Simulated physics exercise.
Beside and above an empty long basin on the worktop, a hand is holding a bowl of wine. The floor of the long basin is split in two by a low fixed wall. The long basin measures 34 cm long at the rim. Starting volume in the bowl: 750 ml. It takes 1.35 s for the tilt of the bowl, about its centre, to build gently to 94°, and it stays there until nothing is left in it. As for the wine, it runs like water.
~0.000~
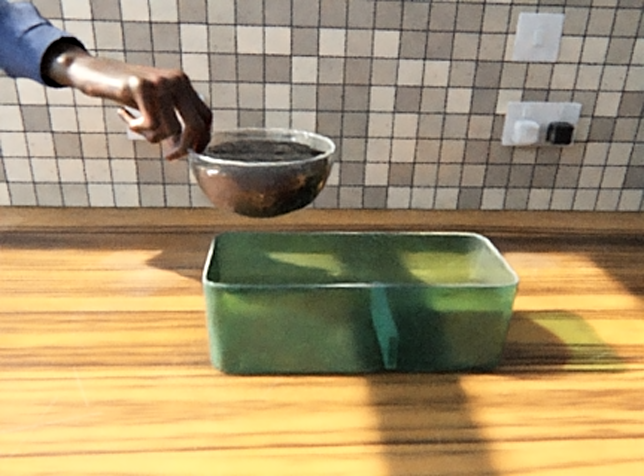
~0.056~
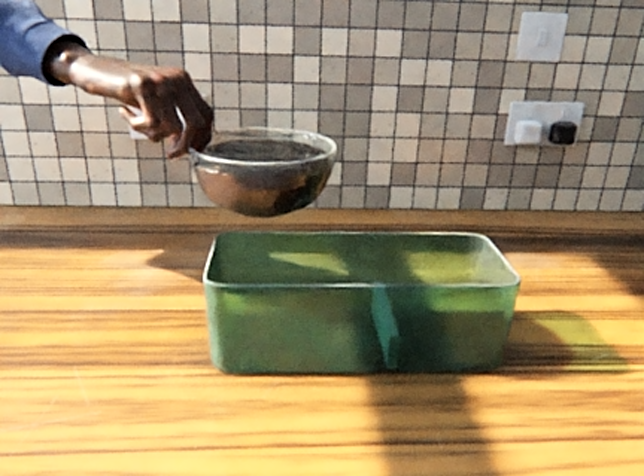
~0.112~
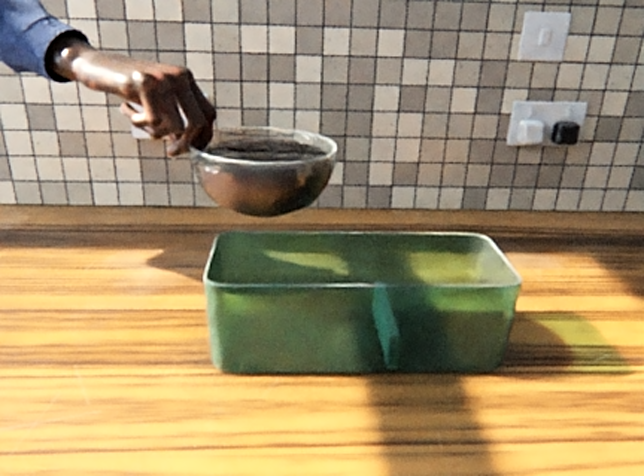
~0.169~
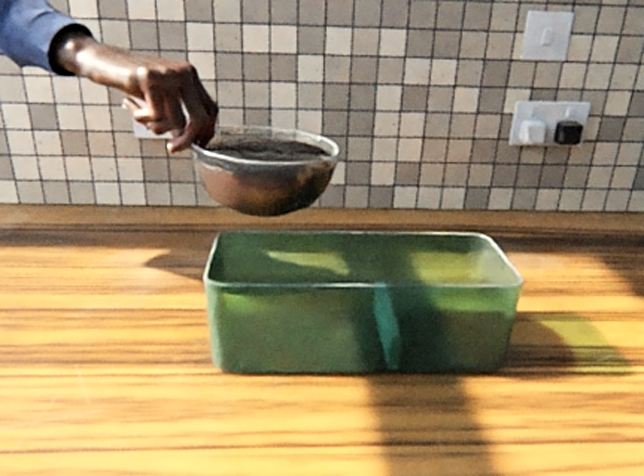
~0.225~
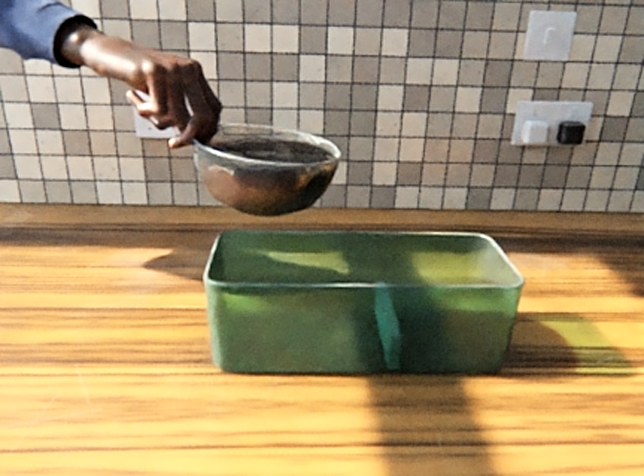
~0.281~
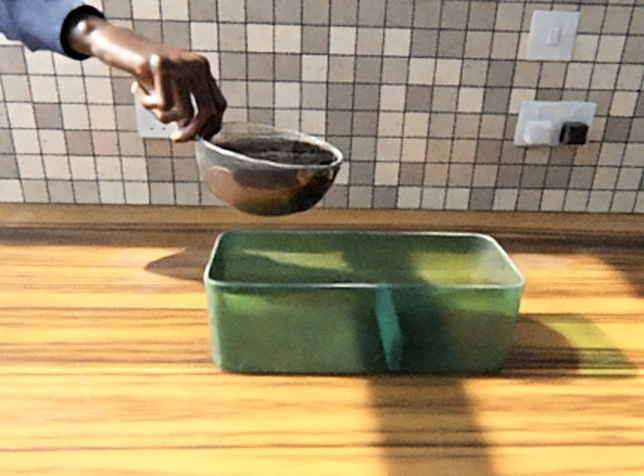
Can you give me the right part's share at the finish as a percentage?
Sure, about 38 percent.
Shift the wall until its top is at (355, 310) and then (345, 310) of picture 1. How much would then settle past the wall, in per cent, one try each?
70 per cent first, 85 per cent second.
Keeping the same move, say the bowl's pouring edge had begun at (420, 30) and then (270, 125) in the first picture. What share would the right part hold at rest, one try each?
70 in a hundred, followed by 5 in a hundred.
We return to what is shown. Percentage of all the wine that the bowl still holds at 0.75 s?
Around 50 in a hundred.
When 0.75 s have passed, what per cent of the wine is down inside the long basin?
Close to 22 in a hundred.
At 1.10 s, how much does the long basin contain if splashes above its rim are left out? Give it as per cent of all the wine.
The fraction sits near 90 in a hundred.
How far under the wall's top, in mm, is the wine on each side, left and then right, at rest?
Left about 26 mm, while the right is about 26 mm.
Then, 0.75 s in, the tilt is 55° and 51 per cent is still to pour, 13 is left of the wall and 10 right of it.
Then, 1.10 s in, the tilt is 86° and 6 per cent is still to pour, 51 is left of the wall and 38 right of it.
Then, 1.46 s in, the tilt is 94° and 0 per cent is still to pour, 61 is left of the wall and 38 right of it.
Then, 1.85 s in, the tilt is 94° and 0 per cent is still to pour, 61 is left of the wall and 38 right of it.
Finally, 61 per cent lies left of the wall, 38 right of it and 1 outside.
